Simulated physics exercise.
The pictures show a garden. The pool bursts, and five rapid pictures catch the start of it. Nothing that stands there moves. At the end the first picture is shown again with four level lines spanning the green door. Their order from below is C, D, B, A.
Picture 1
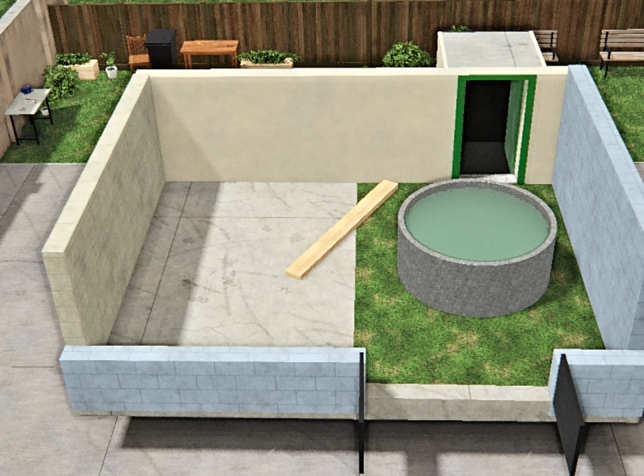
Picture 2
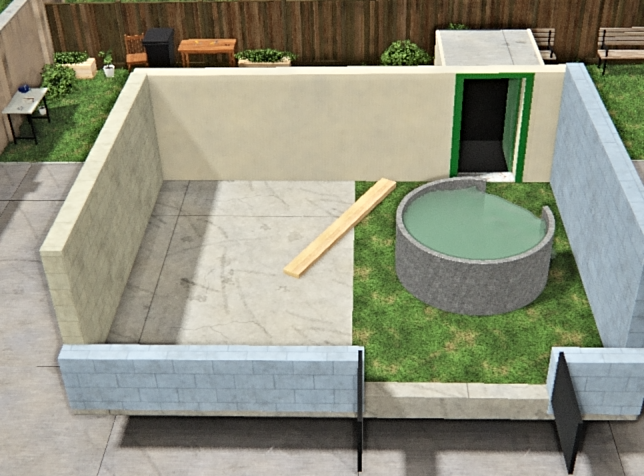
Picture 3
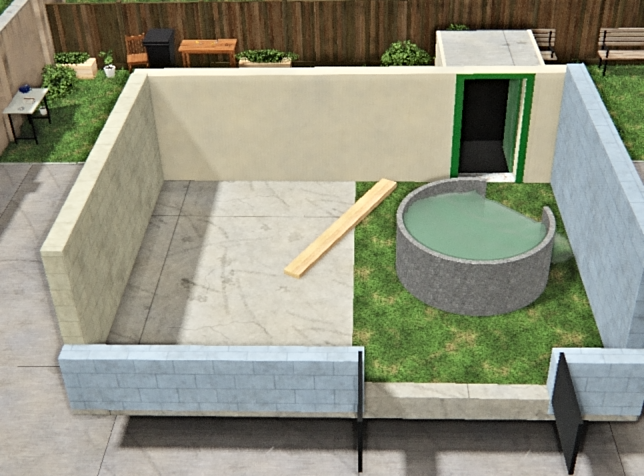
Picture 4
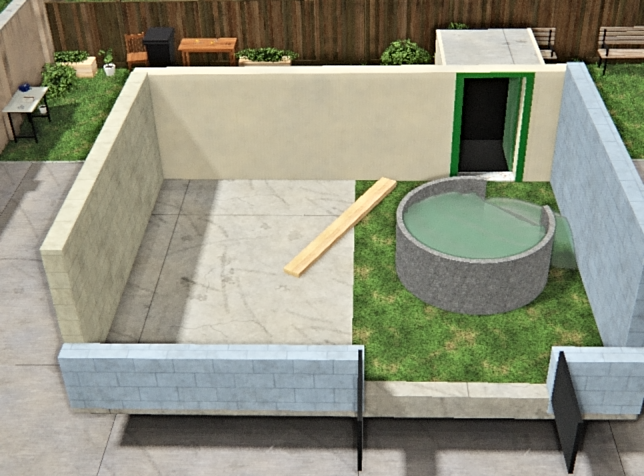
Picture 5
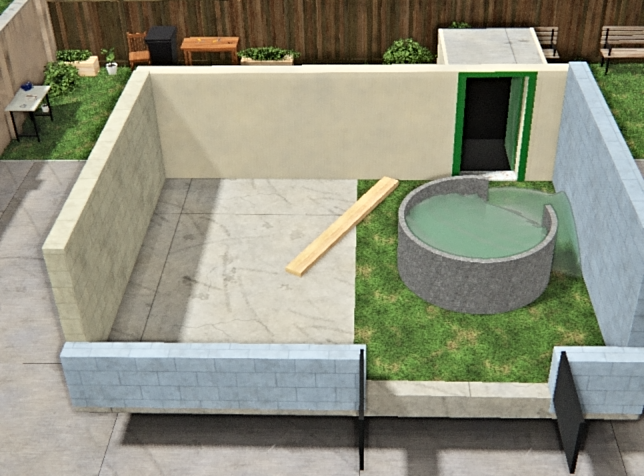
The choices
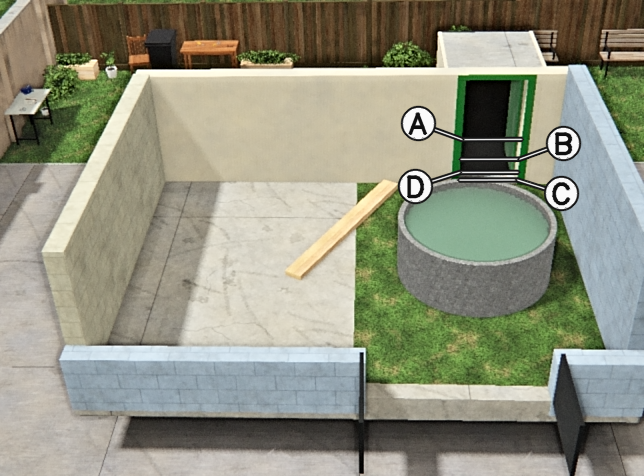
In a walled garden with a green doorway, a round stone pool sits full of greenish water beside a wooden plank; a gap opens in its back rim, and water pours out over the grass toward the right-hand wall.
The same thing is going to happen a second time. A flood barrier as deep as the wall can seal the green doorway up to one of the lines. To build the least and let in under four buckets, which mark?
I would pick height B.
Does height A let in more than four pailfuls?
No, that is safe.
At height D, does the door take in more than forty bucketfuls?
No, less.
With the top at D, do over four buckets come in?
Yes, that goes wrong.
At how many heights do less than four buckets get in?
Two.
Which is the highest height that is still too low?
It is D.
On the marked copy, A at (491, 139); B at (490, 159); C at (488, 180); D at (488, 172); from the bottom up C, D, B, A.
Choosing A, nothing gets over.
Choosing B, a splash gets over, under a bucket.
Choosing C, dozens of bucketfuls pour in.
Choosing D, about 13 bucketfuls get in.
